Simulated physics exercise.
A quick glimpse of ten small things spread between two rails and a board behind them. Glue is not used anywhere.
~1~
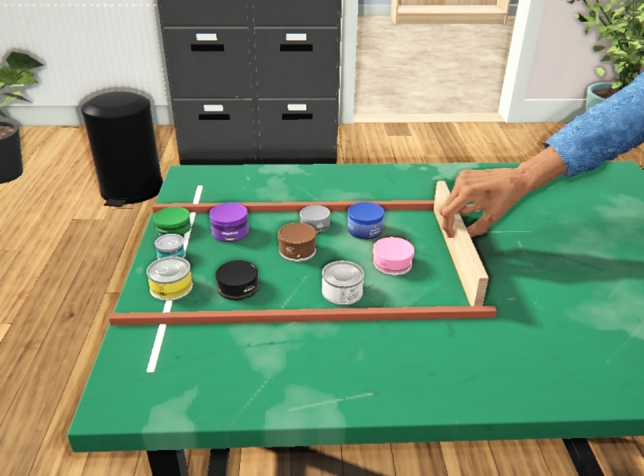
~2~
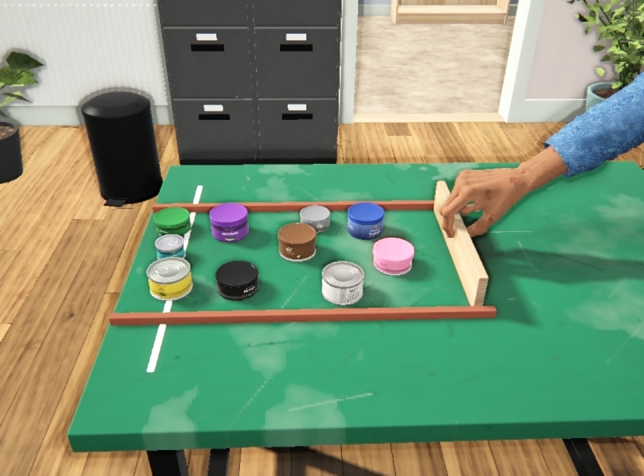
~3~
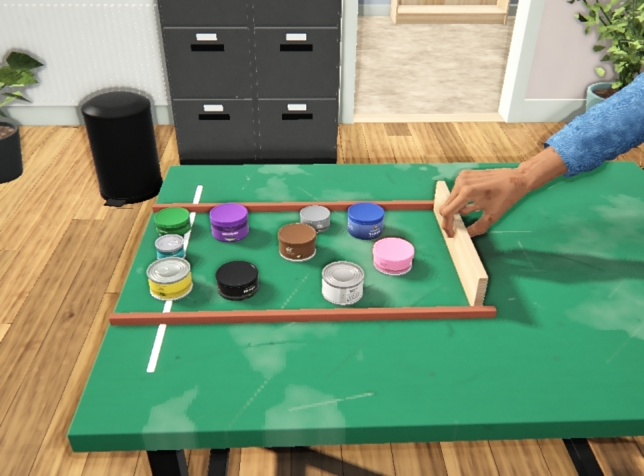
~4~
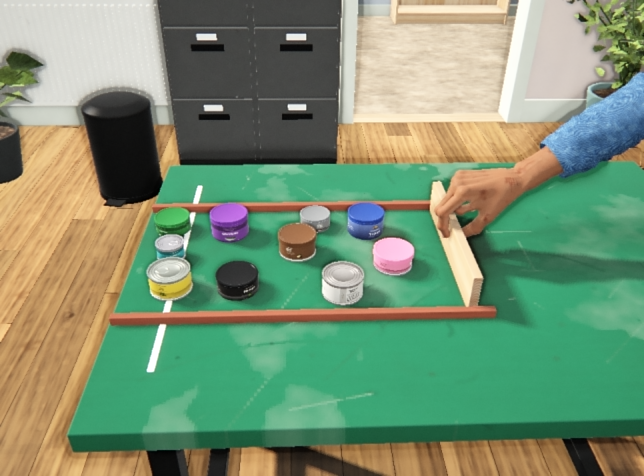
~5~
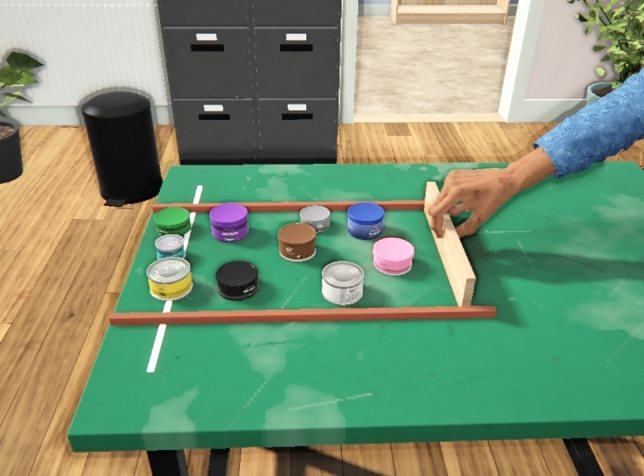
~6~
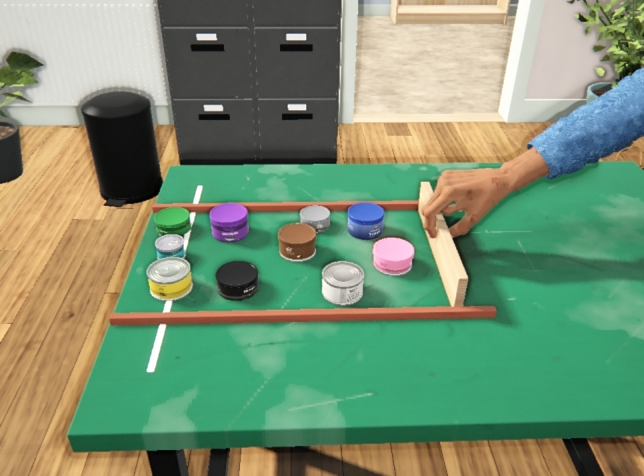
A hand slides a wooden board slightly left between two rails toward ten still, colourful pots.
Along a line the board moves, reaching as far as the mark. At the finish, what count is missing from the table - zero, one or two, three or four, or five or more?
Missing: Five or more.
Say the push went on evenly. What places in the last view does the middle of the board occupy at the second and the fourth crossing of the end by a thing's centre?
Its middle is near (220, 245) and then near (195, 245).
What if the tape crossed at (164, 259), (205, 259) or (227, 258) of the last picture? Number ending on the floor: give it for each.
It would be 6, 2 and 0.
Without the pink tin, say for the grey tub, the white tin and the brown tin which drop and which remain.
Grey tub: Still there; white tin: Still there; brown tin: Still there.
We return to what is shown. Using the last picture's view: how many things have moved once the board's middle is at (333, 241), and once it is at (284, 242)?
The first number is 5, the next one 7.
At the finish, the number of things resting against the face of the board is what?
Looks like 3 of them, all told.
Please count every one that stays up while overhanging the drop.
Result: 1.
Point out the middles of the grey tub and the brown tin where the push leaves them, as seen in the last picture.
Result: One at about (166, 215), the other at about (145, 249).
Soon after, none off yet; green tub at rest near (173, 222); turquoise tin at rest near (171, 249); yellow pot at rest near (170, 279).
In the end, the number that fall off is five or more; gone, black tub, purple tub, yellow pot, turquoise tin and green tub.
